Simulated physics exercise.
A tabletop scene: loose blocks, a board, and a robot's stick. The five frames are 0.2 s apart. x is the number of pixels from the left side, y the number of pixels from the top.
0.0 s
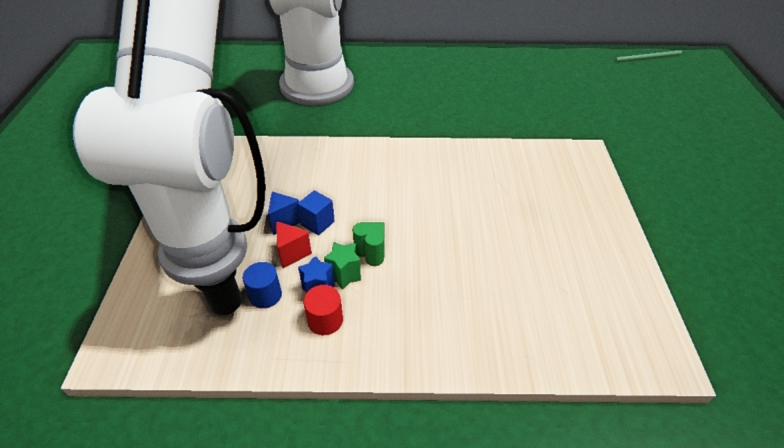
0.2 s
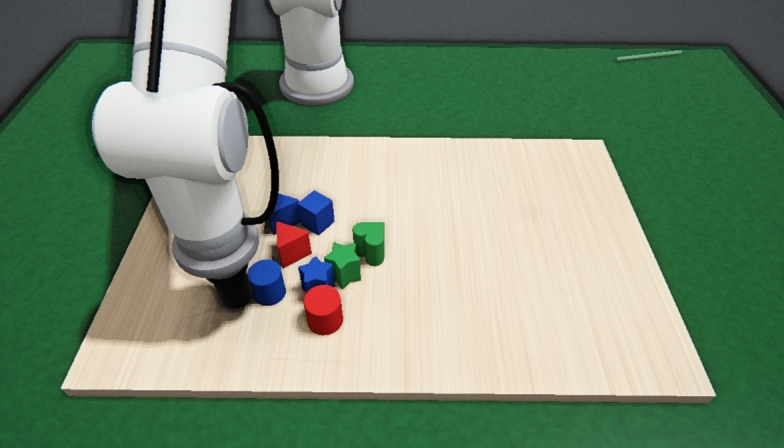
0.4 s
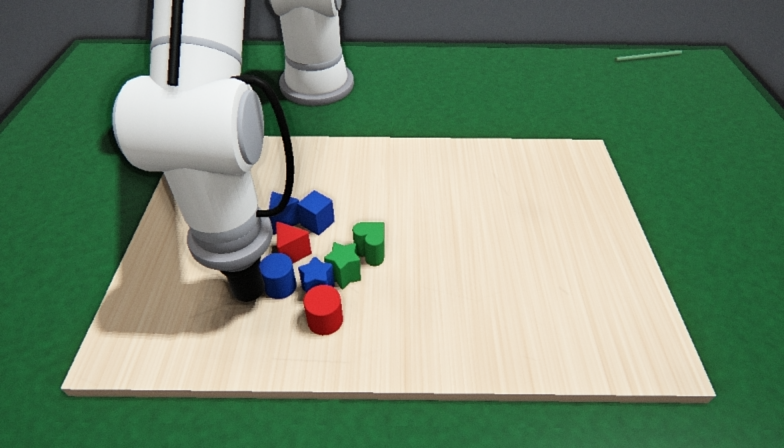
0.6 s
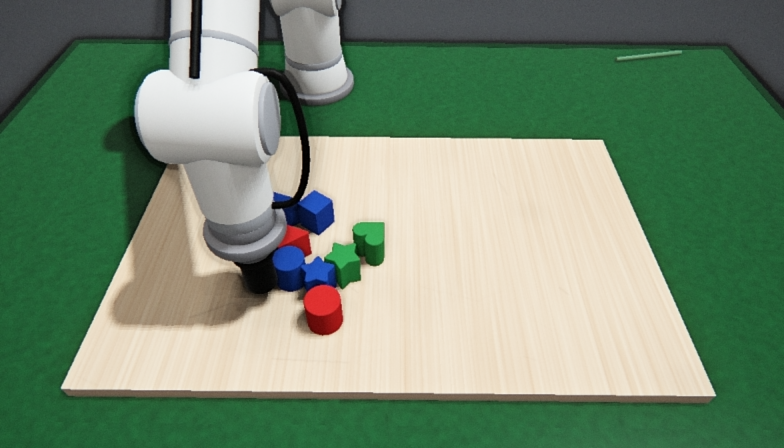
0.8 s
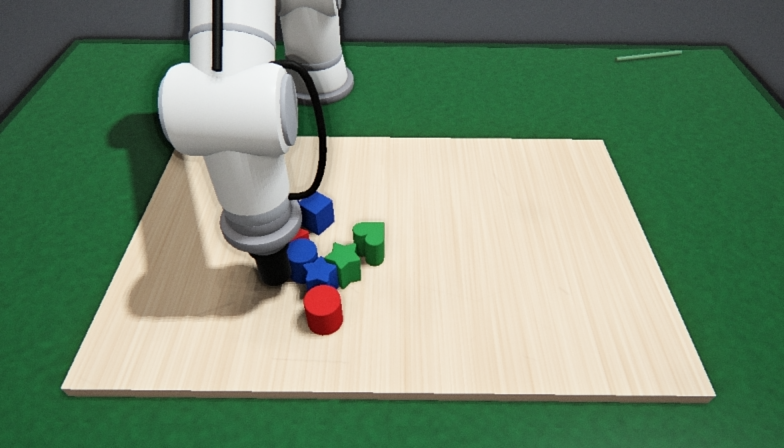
A white robot arm pushing a blue cylinder to the right and away across a wooden board, into a cluster of colored blocks.
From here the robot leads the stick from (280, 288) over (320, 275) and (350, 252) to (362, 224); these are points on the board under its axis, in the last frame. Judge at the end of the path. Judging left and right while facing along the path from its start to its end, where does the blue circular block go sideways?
It will end up to the left.
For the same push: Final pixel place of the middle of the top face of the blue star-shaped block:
It will end up at (338, 268).
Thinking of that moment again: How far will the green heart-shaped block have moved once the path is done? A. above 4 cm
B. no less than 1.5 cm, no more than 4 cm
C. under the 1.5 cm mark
Choice B: No less than 1.5 cm, no more than 4 cm.
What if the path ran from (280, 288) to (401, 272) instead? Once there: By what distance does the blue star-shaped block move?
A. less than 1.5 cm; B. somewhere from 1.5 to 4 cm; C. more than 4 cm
Answer: C.
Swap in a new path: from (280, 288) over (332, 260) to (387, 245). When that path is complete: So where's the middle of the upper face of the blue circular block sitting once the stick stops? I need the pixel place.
My best guess is (375, 204).
What follows on the original path. One third of the way, stick (318, 261); blue circular block (332, 231); blue star-shaped block (335, 269), turned 60° clockwise; green star-shaped block (365, 255), turned 35° anticlockwise.
Two thirds of the way, stick (349, 238); blue circular block (346, 209); blue star-shaped block (338, 268), turned 80° clockwise; green star-shaped block (367, 256), turned 50° anticlockwise; green heart-shaped block (378, 227), turned 15° clockwise.
At the end, stick (361, 209); blue circular block (347, 185); blue star-shaped block (338, 268), turned 80° clockwise; green star-shaped block (367, 256), turned 50° anticlockwise; green heart-shaped block (381, 221), turned 60° clockwise.
